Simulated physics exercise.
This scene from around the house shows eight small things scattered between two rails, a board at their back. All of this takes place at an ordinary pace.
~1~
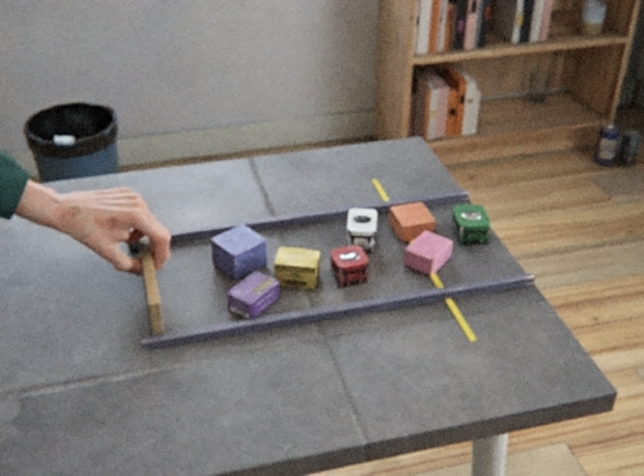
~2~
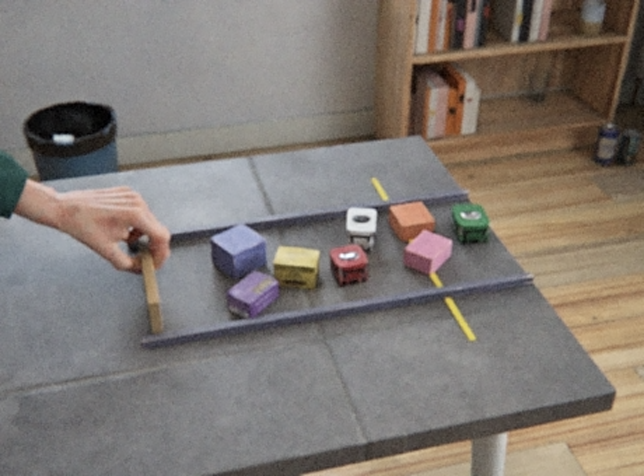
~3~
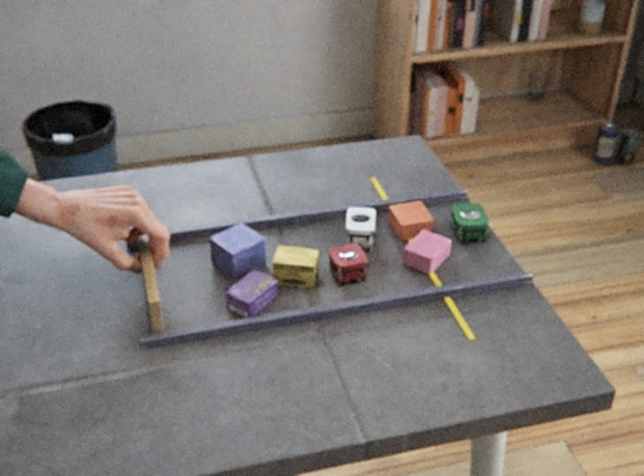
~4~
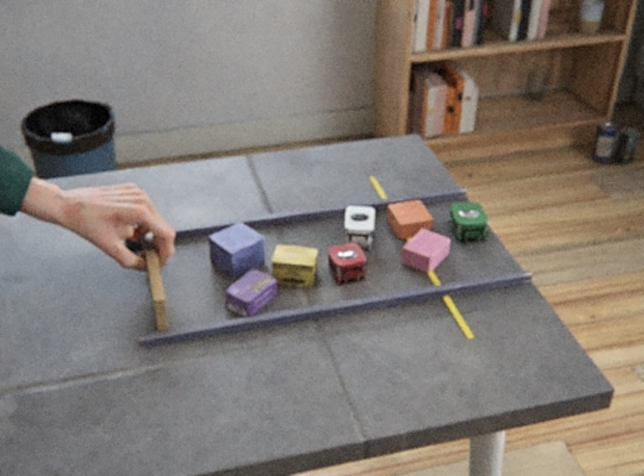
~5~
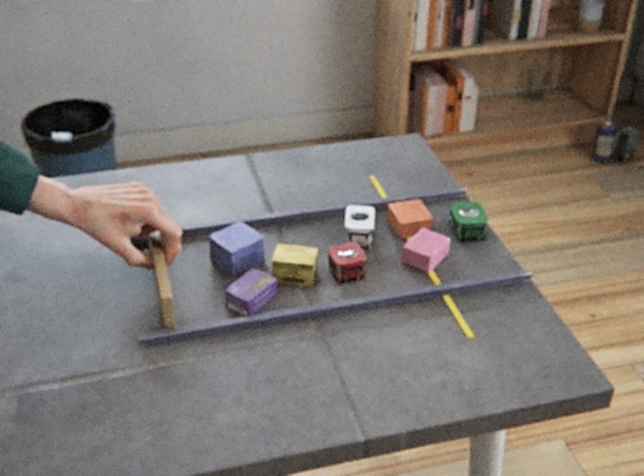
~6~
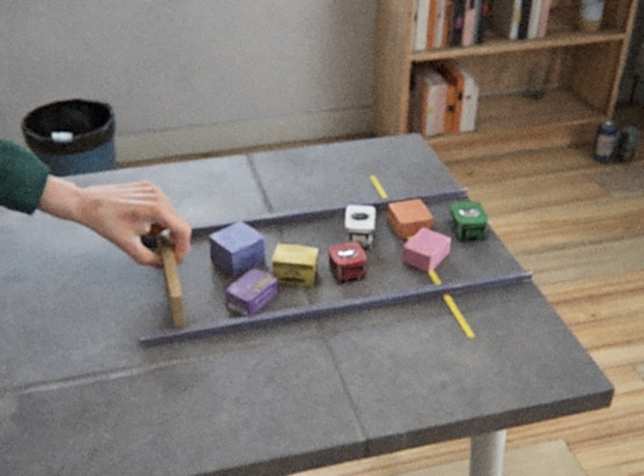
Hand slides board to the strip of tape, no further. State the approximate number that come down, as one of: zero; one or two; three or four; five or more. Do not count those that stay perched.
Looks like just one, maybe two go over the edge.
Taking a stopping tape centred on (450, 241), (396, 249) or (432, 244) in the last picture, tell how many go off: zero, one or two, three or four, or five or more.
Taking the tapes one at a time, the count is either three or four, then one to two, then three to four.
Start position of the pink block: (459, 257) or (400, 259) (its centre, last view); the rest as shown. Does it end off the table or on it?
Taking the two spots in turn, it stays put and then stays put.
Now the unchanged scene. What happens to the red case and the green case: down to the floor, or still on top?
Once it all settles, the red case is still there and the green case goes down.
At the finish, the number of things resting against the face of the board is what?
At rest, 3 are in contact.
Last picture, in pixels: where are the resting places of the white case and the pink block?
Look around (453, 212) for the first and around (506, 240) for the second.
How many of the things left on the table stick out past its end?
As for overhanging, the count is 2.
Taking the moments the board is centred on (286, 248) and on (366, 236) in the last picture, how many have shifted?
At that stage 4; at the next, 8.
A little later, none off yet; green case at rest near (468, 222); orange block at rest near (410, 219); pink block at rest near (426, 250).
Next, none off yet; green case at rest near (468, 222); orange block moving near (414, 218); pink block shifted a little near (444, 247).
When it is over, the number that fall off is one or two; down, green case.
